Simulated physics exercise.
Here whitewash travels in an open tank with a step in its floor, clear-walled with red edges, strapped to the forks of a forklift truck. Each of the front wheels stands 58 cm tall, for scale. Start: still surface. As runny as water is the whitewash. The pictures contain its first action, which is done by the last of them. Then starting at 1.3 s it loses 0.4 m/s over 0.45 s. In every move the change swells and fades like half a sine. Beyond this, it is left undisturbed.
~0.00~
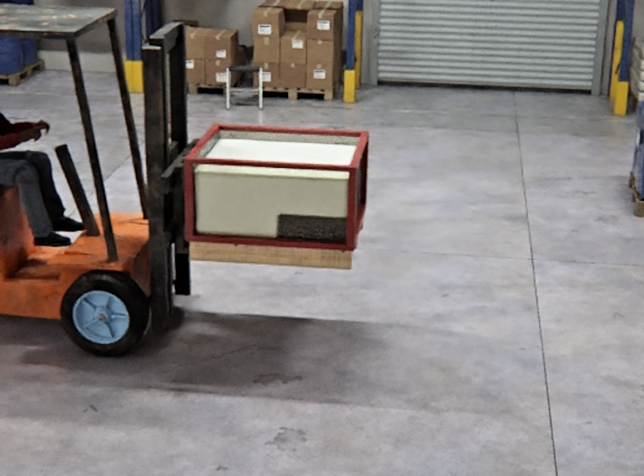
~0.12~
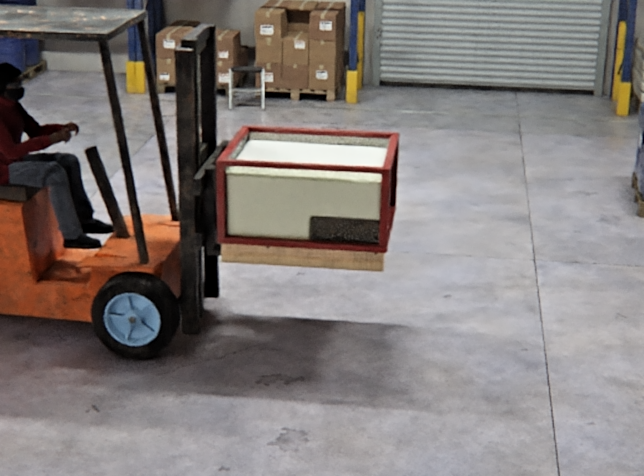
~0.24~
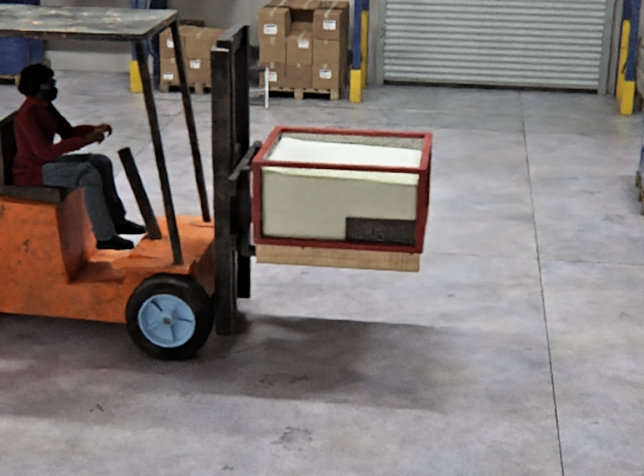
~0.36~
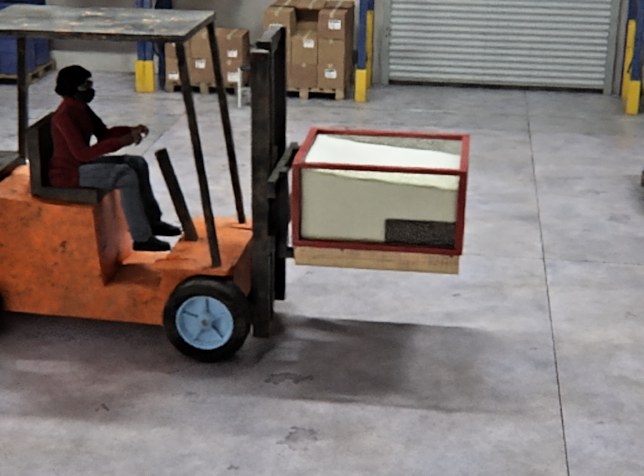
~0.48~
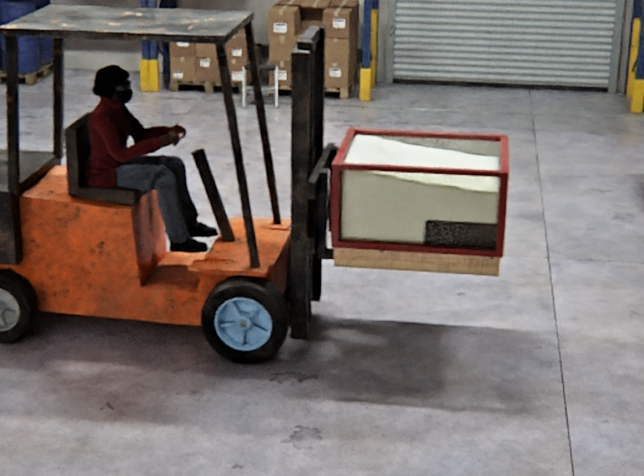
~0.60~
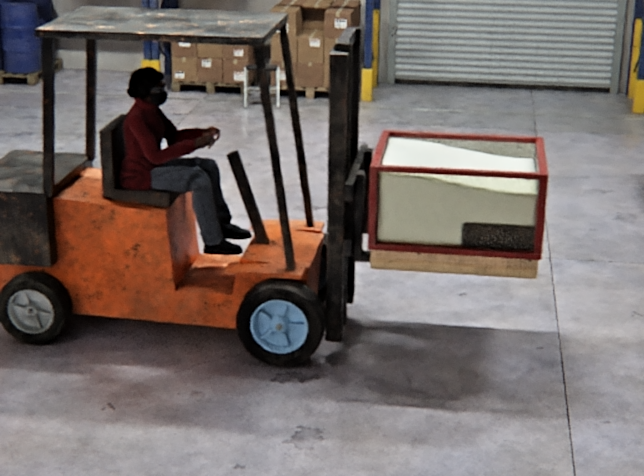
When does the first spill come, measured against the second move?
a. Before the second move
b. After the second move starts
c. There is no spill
There is no spill (c).
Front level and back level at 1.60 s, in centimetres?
Front 44 cm, back 40 cm.
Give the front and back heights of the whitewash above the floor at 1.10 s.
I'd say some 48 centimetres in front and some 40 centimetres behind.
Then, 1.10 s in, front 47 cm, middle 42 cm, back 40 cm above the lowest part of the floor; no loss so far.
Then, 1.60 s in, front 44 cm, middle 43 cm, back 40 cm above the lowest part of the floor; no loss so far.
Then, 2.30 s in, front 41 cm, middle 43 cm, back 43 cm above the lowest part of the floor; no loss so far.
Then, 4.74 s in, there is no loss.
